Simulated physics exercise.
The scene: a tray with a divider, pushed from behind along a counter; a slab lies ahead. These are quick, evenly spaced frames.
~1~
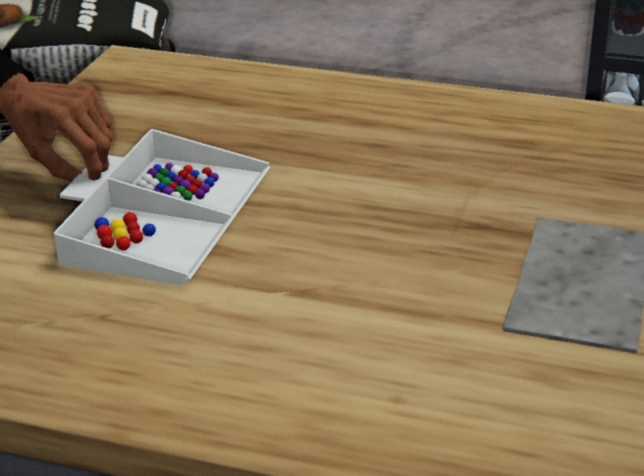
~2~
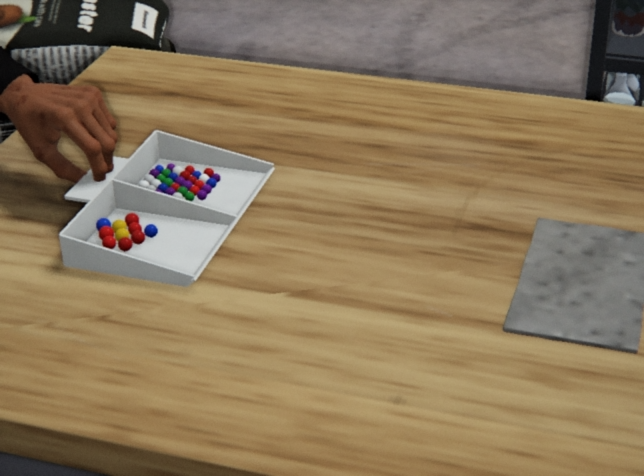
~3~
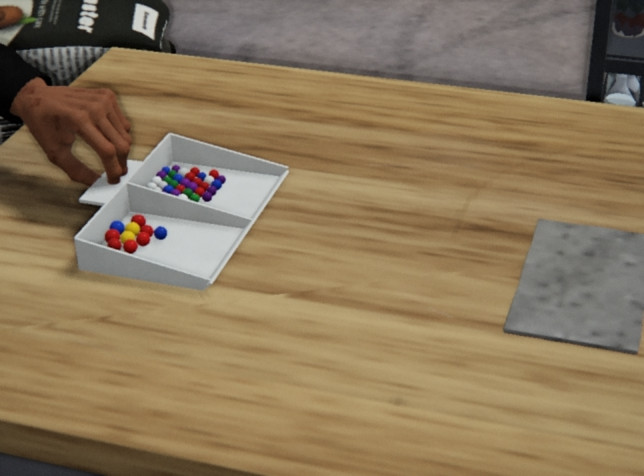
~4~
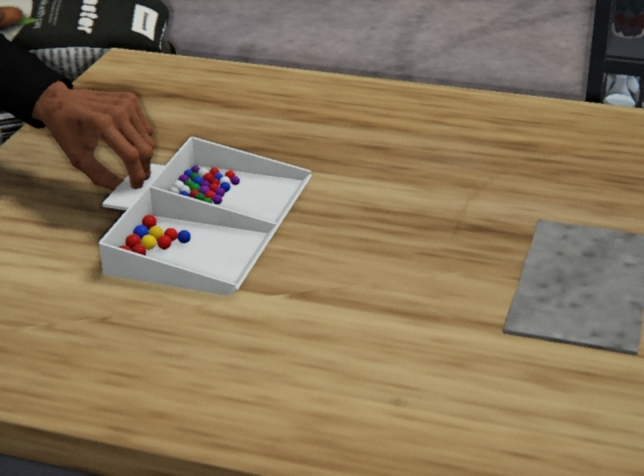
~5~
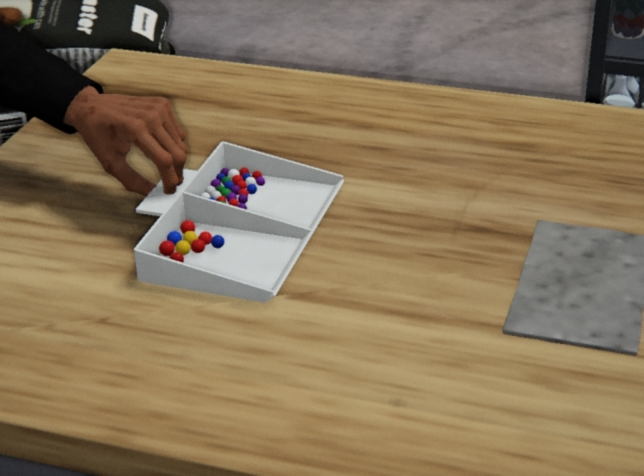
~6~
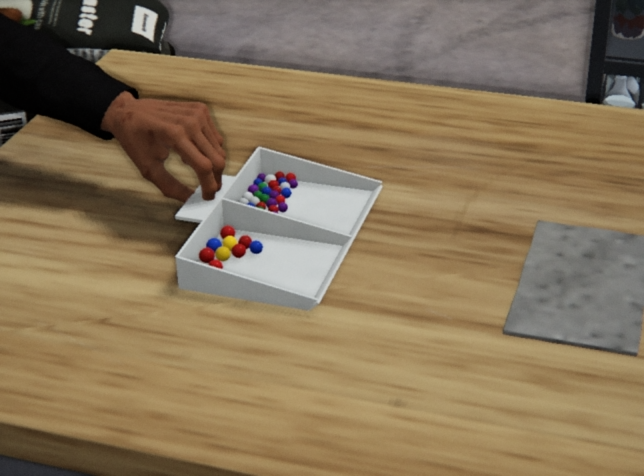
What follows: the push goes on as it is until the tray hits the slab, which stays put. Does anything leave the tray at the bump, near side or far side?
The nearer portion loses pieces over the front; the farther portion loses pieces over the front.
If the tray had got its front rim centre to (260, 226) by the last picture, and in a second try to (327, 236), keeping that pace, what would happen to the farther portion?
First it keeps within its part, then it loses pieces over the front.
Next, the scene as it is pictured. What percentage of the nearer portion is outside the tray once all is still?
Some 70 per cent.
Then, 0.11 s past the last view, tray still sliding, front rim near (435, 252); nearer portion all inside; farther portion all inside.
Then, 0.32 s past the last view, tray stopped at the slab; nearer portion all inside, moved towards the front rim; farther portion all inside, moved towards the front rim.
Then, 0.53 s past the last view, tray stopped at the slab; nearer portion about two thirds out of the tray; farther portion about a quarter out of the tray.
Finally, tray stopped at the slab; nearer portion about two thirds out of the tray; farther portion about a quarter out of the tray.
